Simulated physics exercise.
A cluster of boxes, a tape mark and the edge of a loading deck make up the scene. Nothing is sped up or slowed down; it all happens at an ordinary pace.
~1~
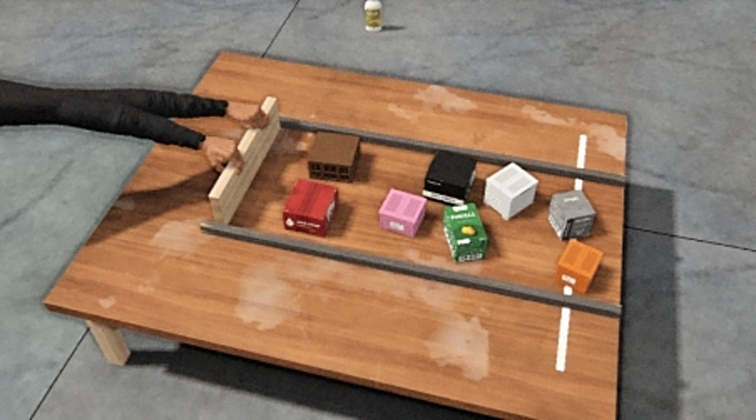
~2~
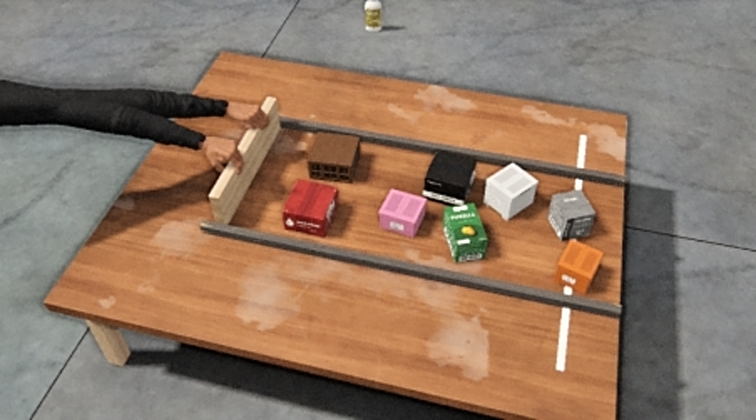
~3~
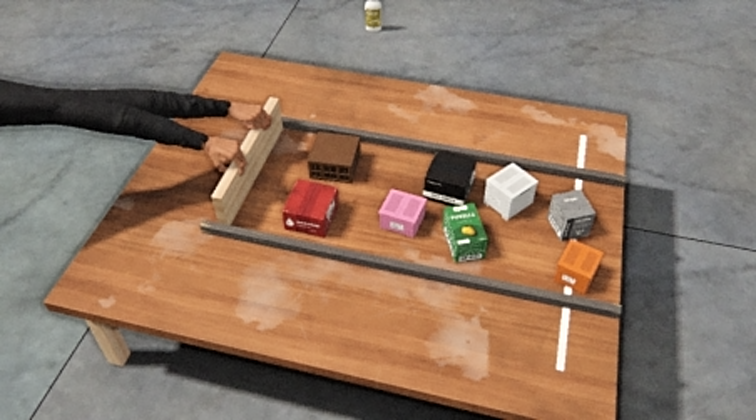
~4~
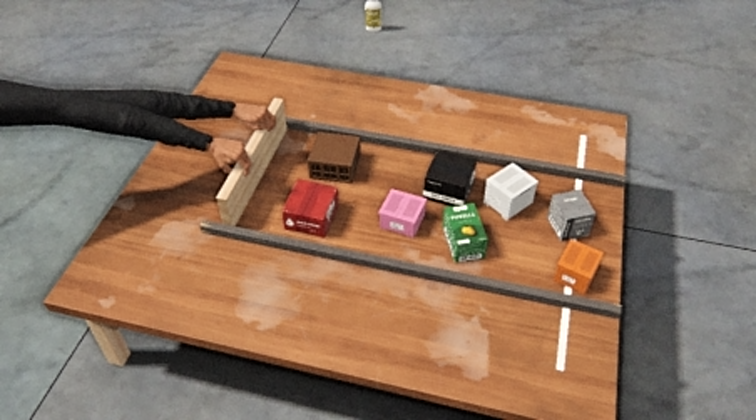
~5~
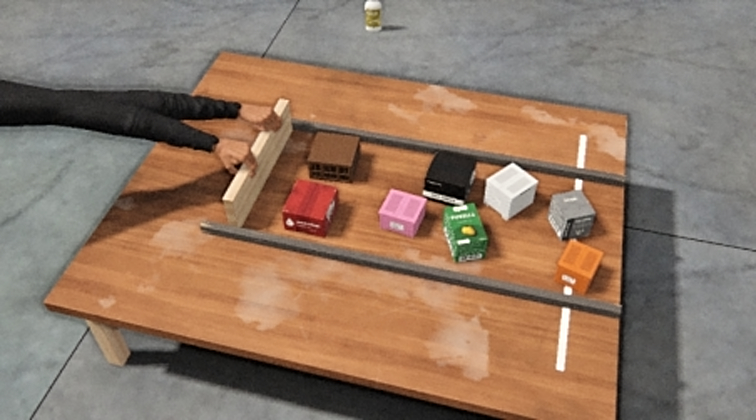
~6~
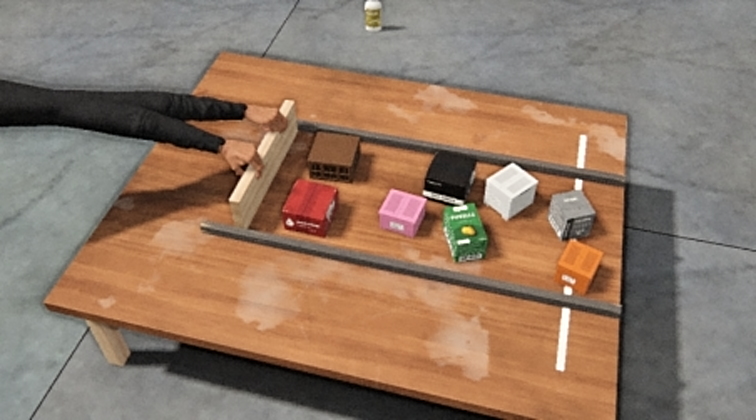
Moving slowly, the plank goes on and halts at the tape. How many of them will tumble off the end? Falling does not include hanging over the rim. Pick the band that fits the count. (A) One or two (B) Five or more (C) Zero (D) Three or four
Option B: Five or more.
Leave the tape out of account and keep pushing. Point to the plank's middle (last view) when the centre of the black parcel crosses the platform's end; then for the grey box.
(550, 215) and (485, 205), roughly.
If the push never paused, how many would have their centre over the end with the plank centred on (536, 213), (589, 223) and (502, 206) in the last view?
3, 6 and 2.
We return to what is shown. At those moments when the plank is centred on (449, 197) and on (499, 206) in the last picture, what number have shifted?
Tally: 7; 8.
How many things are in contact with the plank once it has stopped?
2 touch it.
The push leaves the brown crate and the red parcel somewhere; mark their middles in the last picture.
Brown crate at (602, 207), red parcel at (596, 263).
Early on, none off yet; orange tote at rest near (578, 267); grey box at rest near (571, 215); white tote at rest near (510, 192).
Finally, the number that fall off is five or more; lost, pink tote, black parcel, green box, white tote, grey box and orange tote.
